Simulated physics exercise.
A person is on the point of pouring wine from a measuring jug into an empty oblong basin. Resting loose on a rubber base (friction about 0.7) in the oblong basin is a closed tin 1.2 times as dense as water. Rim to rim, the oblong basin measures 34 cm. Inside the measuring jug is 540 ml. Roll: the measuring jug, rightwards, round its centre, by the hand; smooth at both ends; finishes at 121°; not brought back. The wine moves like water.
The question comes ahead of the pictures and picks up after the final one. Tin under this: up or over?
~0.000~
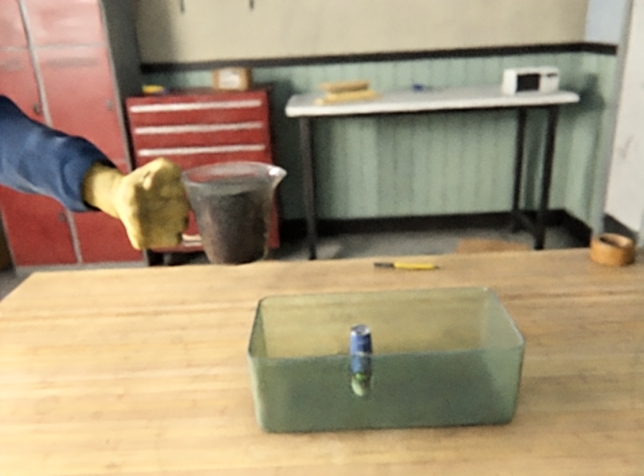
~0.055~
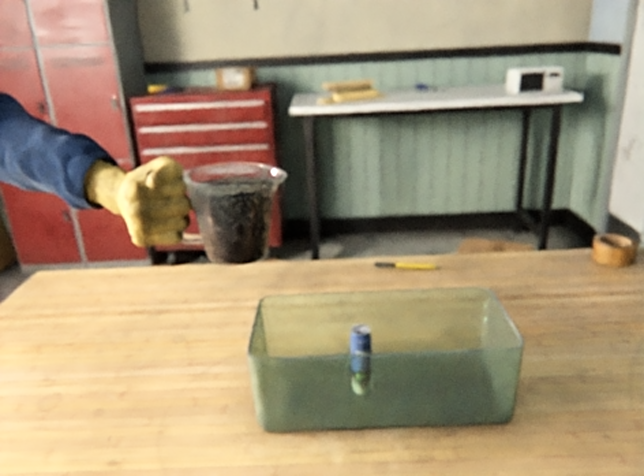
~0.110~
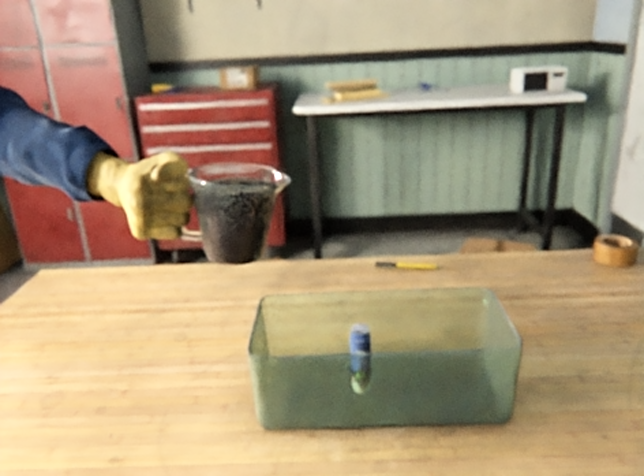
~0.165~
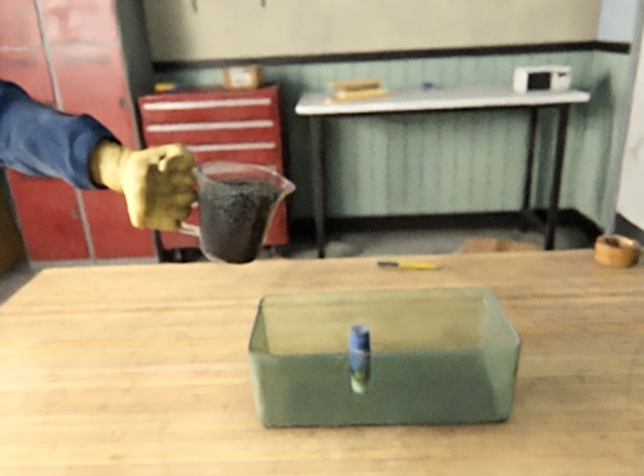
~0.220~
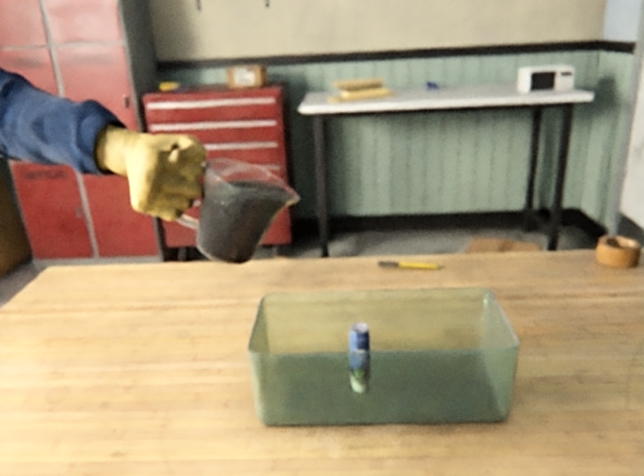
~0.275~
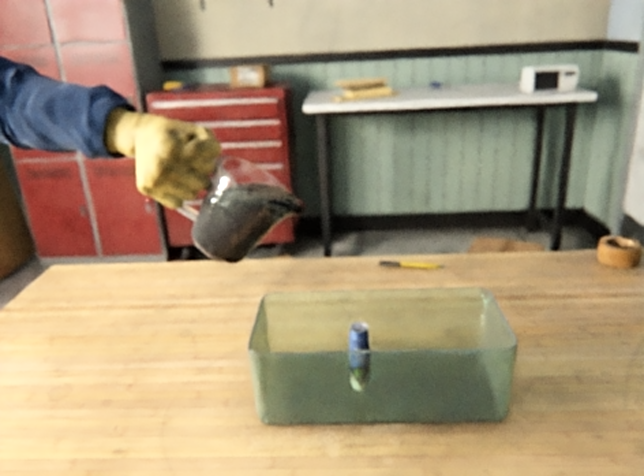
It gets tipped over.
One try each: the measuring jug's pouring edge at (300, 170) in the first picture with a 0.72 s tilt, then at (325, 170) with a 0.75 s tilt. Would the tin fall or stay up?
Run one: It tumbles. Run two: It tumbles.
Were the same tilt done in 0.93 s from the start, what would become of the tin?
The tin tumbles.
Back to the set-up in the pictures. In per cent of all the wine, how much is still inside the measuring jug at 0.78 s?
Roughly 1 per cent.
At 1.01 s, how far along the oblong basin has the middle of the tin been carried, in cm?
Close to 8 cm.
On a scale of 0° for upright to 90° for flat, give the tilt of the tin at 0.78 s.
30°.
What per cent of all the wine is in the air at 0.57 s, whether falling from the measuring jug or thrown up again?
Around 32 in a hundred.
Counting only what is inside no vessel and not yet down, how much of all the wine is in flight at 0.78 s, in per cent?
About 6 per cent.
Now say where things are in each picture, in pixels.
In the first frame, it leans 0°; its right rim is at (286, 172); the wine meets the walls at (192, 187) and (274, 184); the oblong basin's rim runs from (254, 327) to (507, 316); the tin's top is at (361, 332).
In the second frame, it leans 2°; its right rim is at (287, 174); the wine meets the walls at (194, 186) and (274, 184).
In the third frame, it leans 6°; its right rim is at (291, 179); the wine meets the walls at (197, 185) and (277, 186).
In the fourth frame, it leans 14°; its right rim is at (296, 187); the wine meets the walls at (202, 186) and (282, 189).
In the fifth frame, it leans 24°; its right rim is at (300, 198); the wine meets the walls at (206, 191) and (293, 192).
In the sixth frame, it leans 36°; its right rim is at (302, 212); the wine meets the walls at (205, 201) and (295, 202); 2 per cent is over the edge.
By 0.57 s the tilt is 104° and 35 per cent is still to pour; the tin stands where it began.
By 0.78 s the tilt is 121° and 1 per cent is still to pour; the tin leans 28°.
By 1.01 s the tilt is 121° and 0 per cent is still to pour; the tin lies on its side.
By 1.25 s the tilt is 121° and 0 per cent is still to pour; the tin lies on its side.
At rest the tin lies on its side.
